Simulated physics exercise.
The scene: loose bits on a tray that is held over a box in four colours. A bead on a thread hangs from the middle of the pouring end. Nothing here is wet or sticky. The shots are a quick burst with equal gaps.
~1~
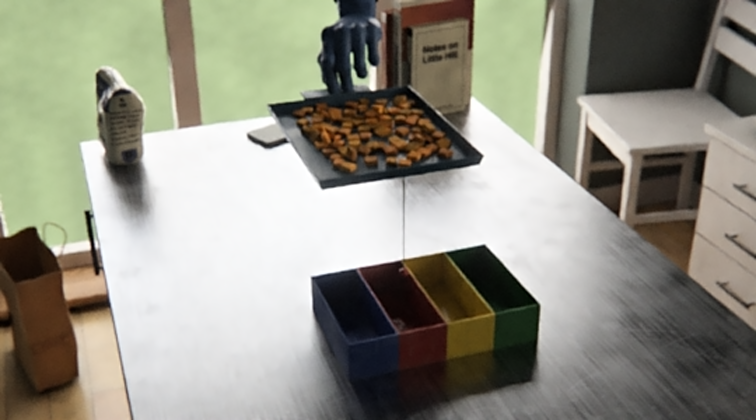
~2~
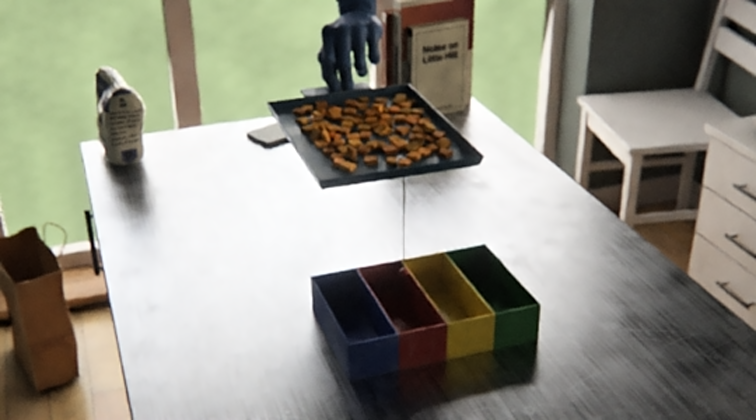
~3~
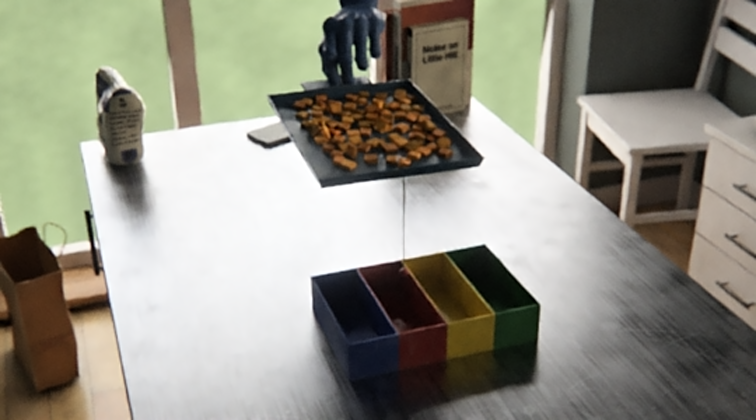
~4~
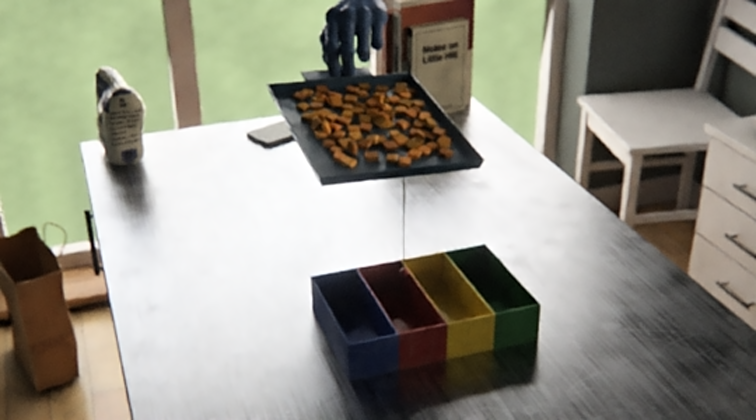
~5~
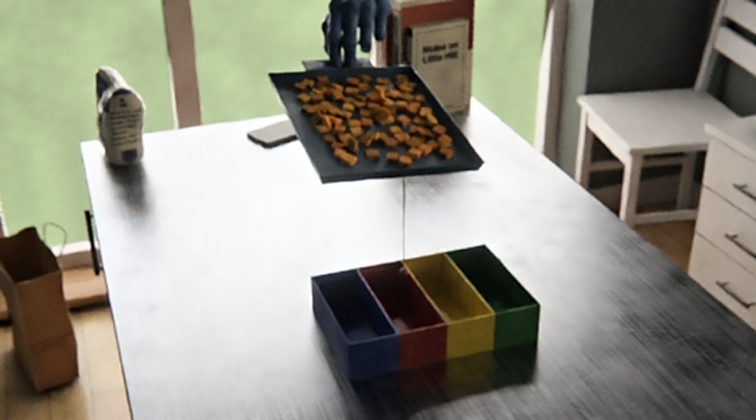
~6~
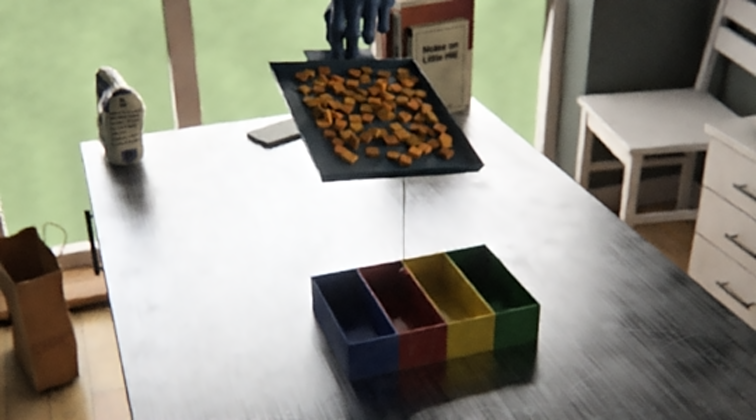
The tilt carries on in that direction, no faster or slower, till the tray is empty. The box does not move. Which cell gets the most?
The green cell gets the most.
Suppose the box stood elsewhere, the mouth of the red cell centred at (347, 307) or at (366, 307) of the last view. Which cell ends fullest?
The first try: The cell in green. The second: Green.
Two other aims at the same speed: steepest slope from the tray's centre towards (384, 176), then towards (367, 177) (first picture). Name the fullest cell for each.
One: The cell in blue. Two: The cell in blue.
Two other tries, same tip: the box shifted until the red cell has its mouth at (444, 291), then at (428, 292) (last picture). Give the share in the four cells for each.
About 100 and 100 per cent.
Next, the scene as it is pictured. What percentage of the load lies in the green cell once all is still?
Roughly 60 in a hundred.
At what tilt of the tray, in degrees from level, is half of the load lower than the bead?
Near 90 degrees.
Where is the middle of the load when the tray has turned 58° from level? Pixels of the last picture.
Near (429, 123).
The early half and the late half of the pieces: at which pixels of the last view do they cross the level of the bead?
The first part at (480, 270); the rest at (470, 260).
Soon after the last picture, tray tipped steeply; nearly all on the tray; a stray few falling or outside the box.
A little later, tray tipped right over; a small part on the tray; about half in the green cell; about a quarter in the yellow cell; a stray few in the red cell; a small part falling or outside the box.
Later still, tray tipped past a quarter turn; about two thirds in the green cell; about a third in the yellow cell; a stray few in the red cell; a stray few falling or outside the box.
At rest, tray tipped past a quarter turn; about two thirds in the green cell; about a third in the yellow cell; a stray few in the red cell; none in the blue cell; a stray few outside the box.
